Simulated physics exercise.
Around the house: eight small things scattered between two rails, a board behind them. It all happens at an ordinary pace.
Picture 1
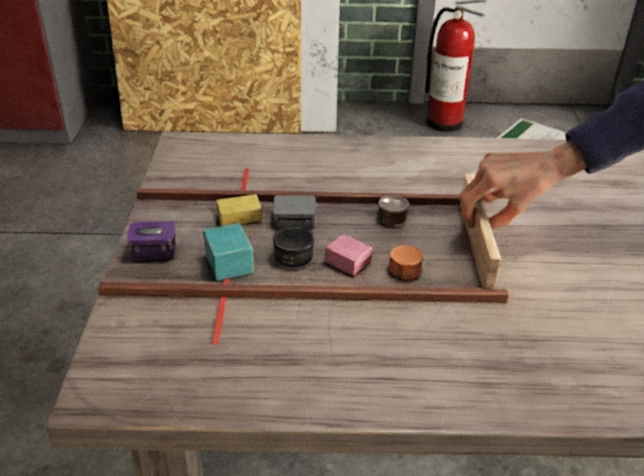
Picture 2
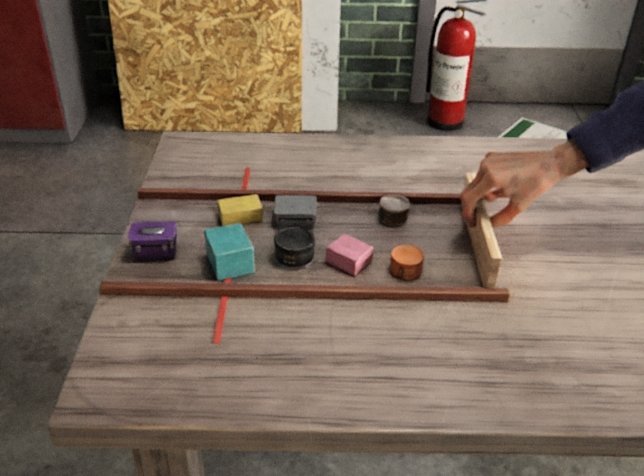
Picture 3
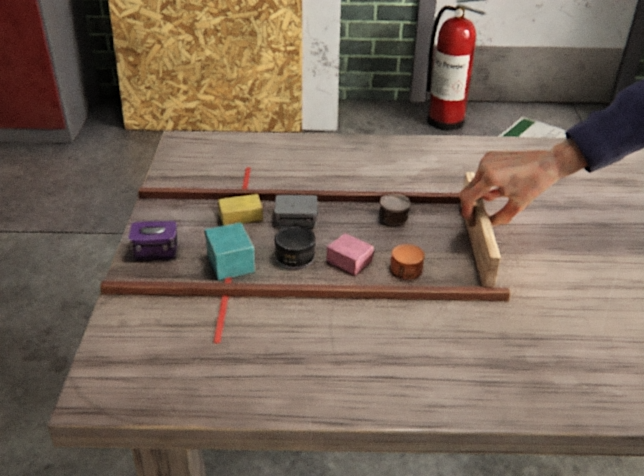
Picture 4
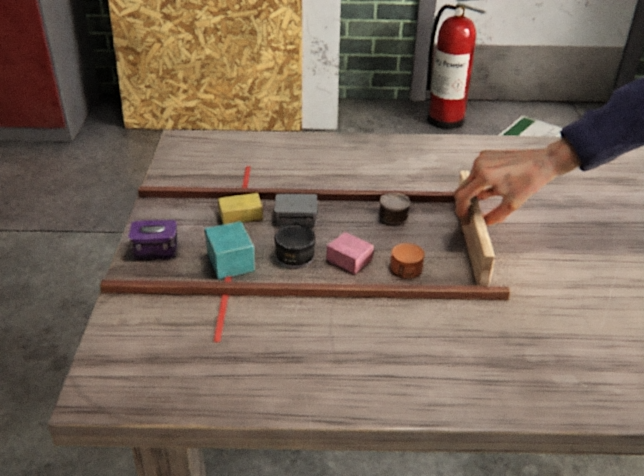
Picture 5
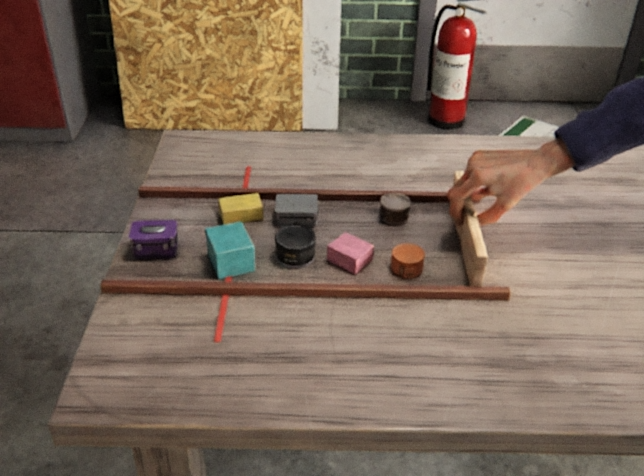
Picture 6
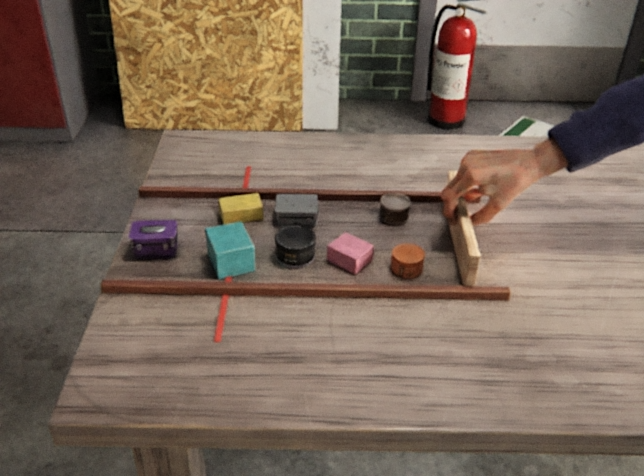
Hand sliding a wooden board slightly left between two rails on a table, with eight small boxes and tins sitting still.
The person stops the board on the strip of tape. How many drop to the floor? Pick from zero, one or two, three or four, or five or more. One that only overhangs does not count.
Outcome: The number that fall off is zero.
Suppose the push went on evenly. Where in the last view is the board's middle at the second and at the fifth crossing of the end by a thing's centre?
First at (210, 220), next at (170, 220).
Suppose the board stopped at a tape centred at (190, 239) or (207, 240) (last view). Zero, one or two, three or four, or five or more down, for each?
The falls would be one to two; one to two.
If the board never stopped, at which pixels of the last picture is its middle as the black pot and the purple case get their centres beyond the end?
For the black pot at (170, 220), for the purple case at (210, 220).
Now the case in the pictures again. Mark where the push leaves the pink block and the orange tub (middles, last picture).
First (222, 232), then (214, 261).
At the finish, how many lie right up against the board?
That makes 3.
Soon after, none off yet; purple case at rest near (155, 240); turquoise block at rest near (230, 250); yellow block at rest near (241, 209).
After that, none off yet; purple case at rest near (155, 240); turquoise block at rest near (220, 250); yellow block moving near (234, 209).
And then, none off yet; purple case at rest near (155, 240); turquoise block displaced a little near (207, 251); yellow block displaced about its own width near (179, 207).
In the end, the number that fall off is zero.
